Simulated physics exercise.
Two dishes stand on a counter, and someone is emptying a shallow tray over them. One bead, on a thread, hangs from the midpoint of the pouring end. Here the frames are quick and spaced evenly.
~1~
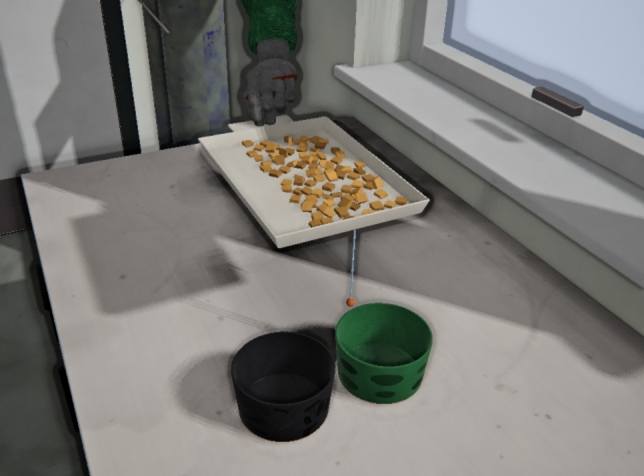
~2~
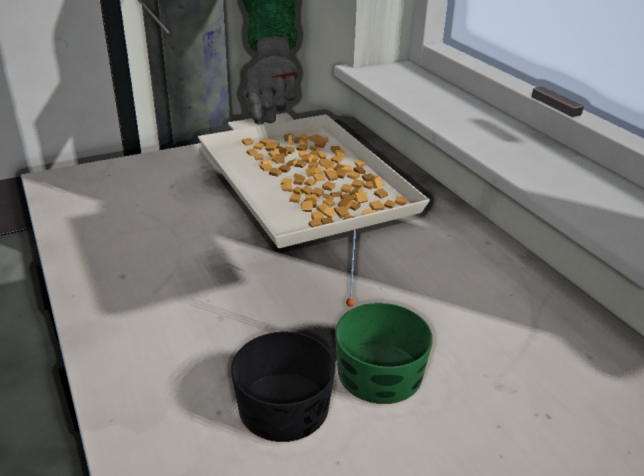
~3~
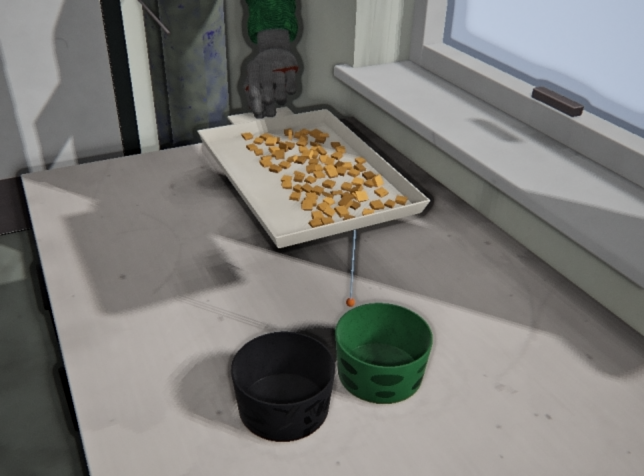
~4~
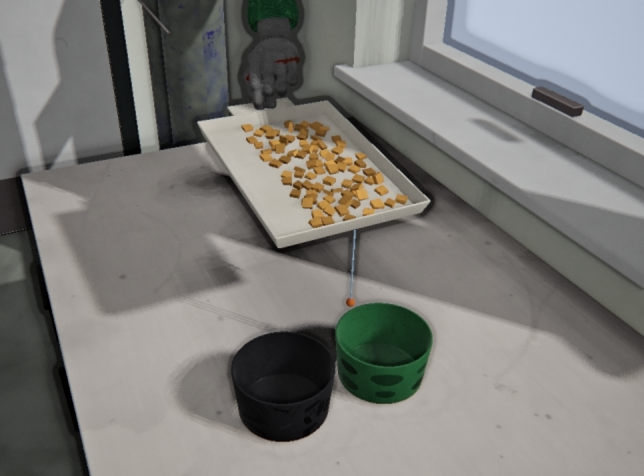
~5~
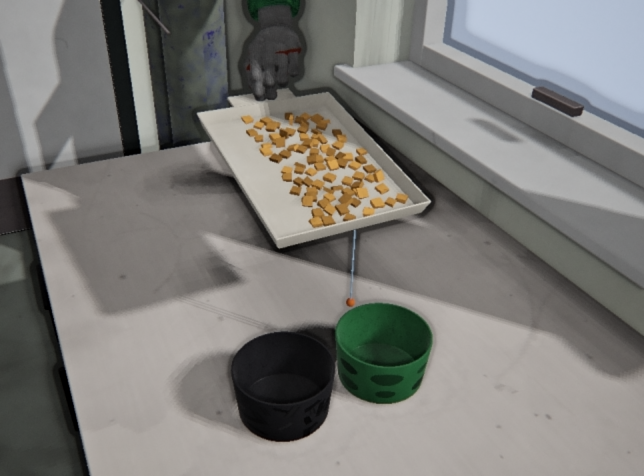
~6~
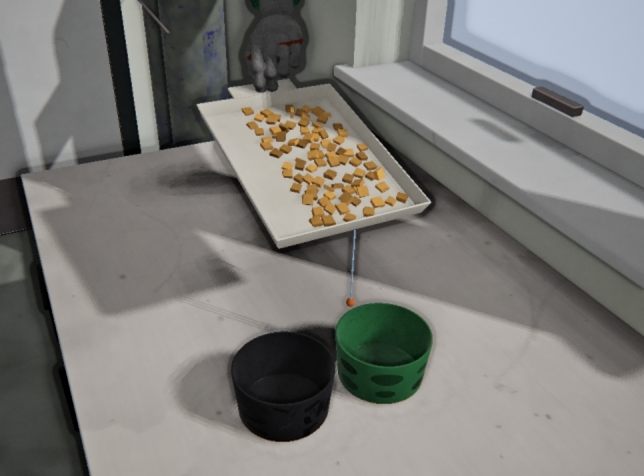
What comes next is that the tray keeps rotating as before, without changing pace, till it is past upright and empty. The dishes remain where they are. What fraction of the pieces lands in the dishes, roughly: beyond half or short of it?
Catch is a majority.
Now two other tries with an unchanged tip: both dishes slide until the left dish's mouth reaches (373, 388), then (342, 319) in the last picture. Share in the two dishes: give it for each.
About 10 per cent, then about 50 per cent.
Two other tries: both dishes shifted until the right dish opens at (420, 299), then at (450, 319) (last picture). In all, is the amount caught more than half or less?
In order, they'd catch a major share, and next a major share.
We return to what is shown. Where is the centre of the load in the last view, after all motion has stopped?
Somewhere around (374, 379) in the last picture.
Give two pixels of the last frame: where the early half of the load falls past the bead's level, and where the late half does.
About (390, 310), and after that about (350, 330).
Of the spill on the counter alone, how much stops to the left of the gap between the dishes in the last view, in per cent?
20 %, roughly.
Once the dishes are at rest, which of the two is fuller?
Result: More in the right side.
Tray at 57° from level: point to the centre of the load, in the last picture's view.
Around (358, 204).
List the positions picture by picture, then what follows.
In the first frame, corners of the pouring end (279, 233) and (423, 199), level; middle of the load (319, 178), cereal squares; left dish (305, 419); right dish (408, 381); bead on its thread (350, 302).
In the second frame, corners of the pouring end (279, 233) and (423, 199), level; middle of the load (319, 178).
In the third frame, corners of the pouring end (279, 234) and (423, 199), tipped barely, level across its low end; middle of the load (319, 175).
In the fourth frame, corners of the pouring end (279, 234) and (423, 199), tipped a little, level across its low end; middle of the load (320, 171).
In the fifth frame, corners of the pouring end (280, 235) and (424, 200), tipped a little, level across its low end; middle of the load (320, 167).
In the sixth frame, corners of the pouring end (280, 236) and (424, 200), tipped a little, level across its low end; middle of the load (320, 163); left dish (305, 419); right dish (408, 381).
Just after the last frame, tray tipped steeply; almost all on the tray; about a tenth in the air.
A moment on, tray tipped right over; roughly two thirds on the tray; just a few in the left dish; about a tenth in the right dish; just a few outside both; roughly a quarter in the air.
Further on, tray tipped past a quarter turn; about a tenth in the left dish; roughly two thirds in the right dish; roughly a quarter outside both.
When it is over, tray tipped past a quarter turn; about a tenth in the left dish; roughly two thirds in the right dish; roughly a quarter outside both.
